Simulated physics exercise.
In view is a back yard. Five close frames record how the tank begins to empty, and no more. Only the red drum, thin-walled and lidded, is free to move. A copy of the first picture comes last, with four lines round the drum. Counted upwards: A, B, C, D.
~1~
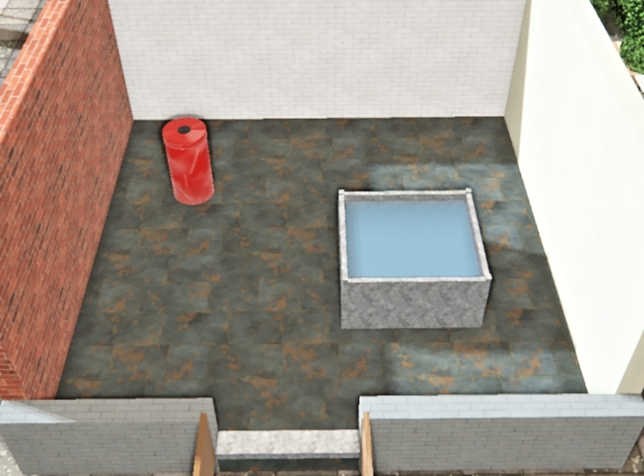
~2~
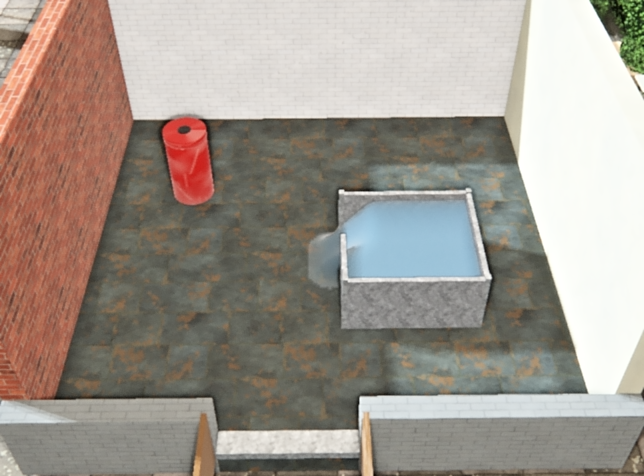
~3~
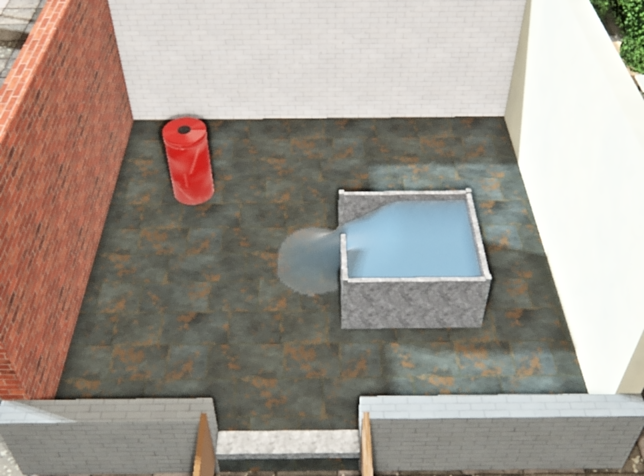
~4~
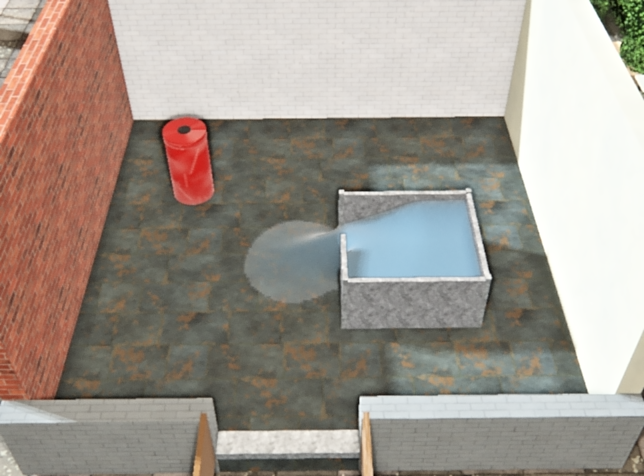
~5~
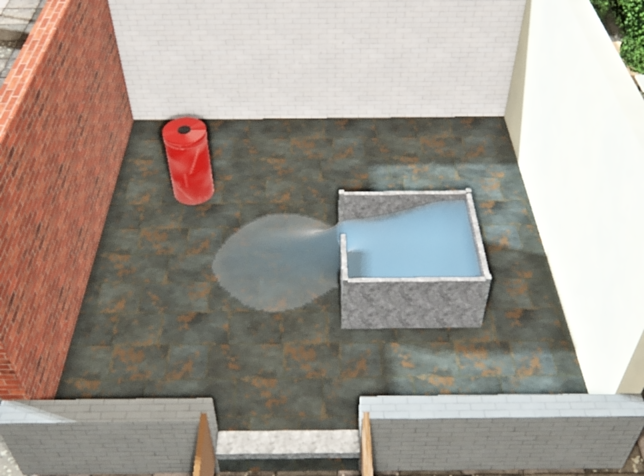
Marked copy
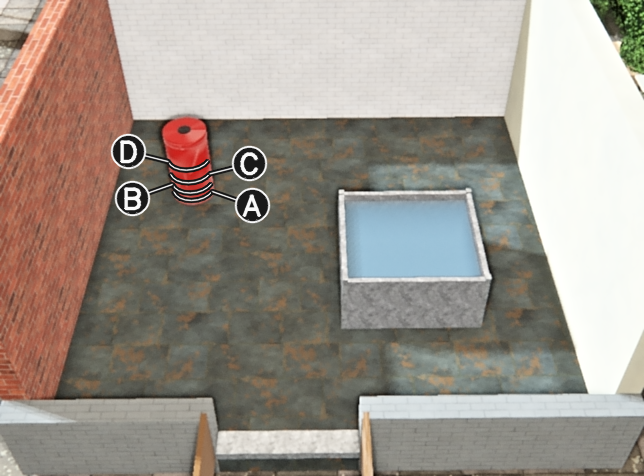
Water pouring from the left side of a square stone tank and spreading leftward across a walled yard, a red drum standing still.
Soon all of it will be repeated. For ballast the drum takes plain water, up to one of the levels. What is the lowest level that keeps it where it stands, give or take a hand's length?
That is mark B.
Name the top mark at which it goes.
That is mark A.
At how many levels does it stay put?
Three of the four.
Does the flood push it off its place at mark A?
Yes.
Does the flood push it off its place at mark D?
No, not at all.
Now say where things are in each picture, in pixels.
Lid of the red drum at (184, 130); tank full, its middle at (410, 239); open gate at (286, 400).
Water covers 1 % of the ground and is seen nearest the drum at (318, 243).
Water covers 2 % of the ground and is seen nearest the drum at (291, 241).
Water covers 4 % of the ground and is seen nearest the drum at (275, 230).
Lid of the red drum at (184, 130); water covers 7 % of the ground and is seen nearest the drum at (255, 224).
On the marked copy, A at (191, 200); B at (190, 193); C at (188, 182); D at (186, 170); from the bottom up A, B, C, D.
With A, it is pushed about twice its own width away.
With B, it does not move.
With C, it does not move.
With D, it does not move.
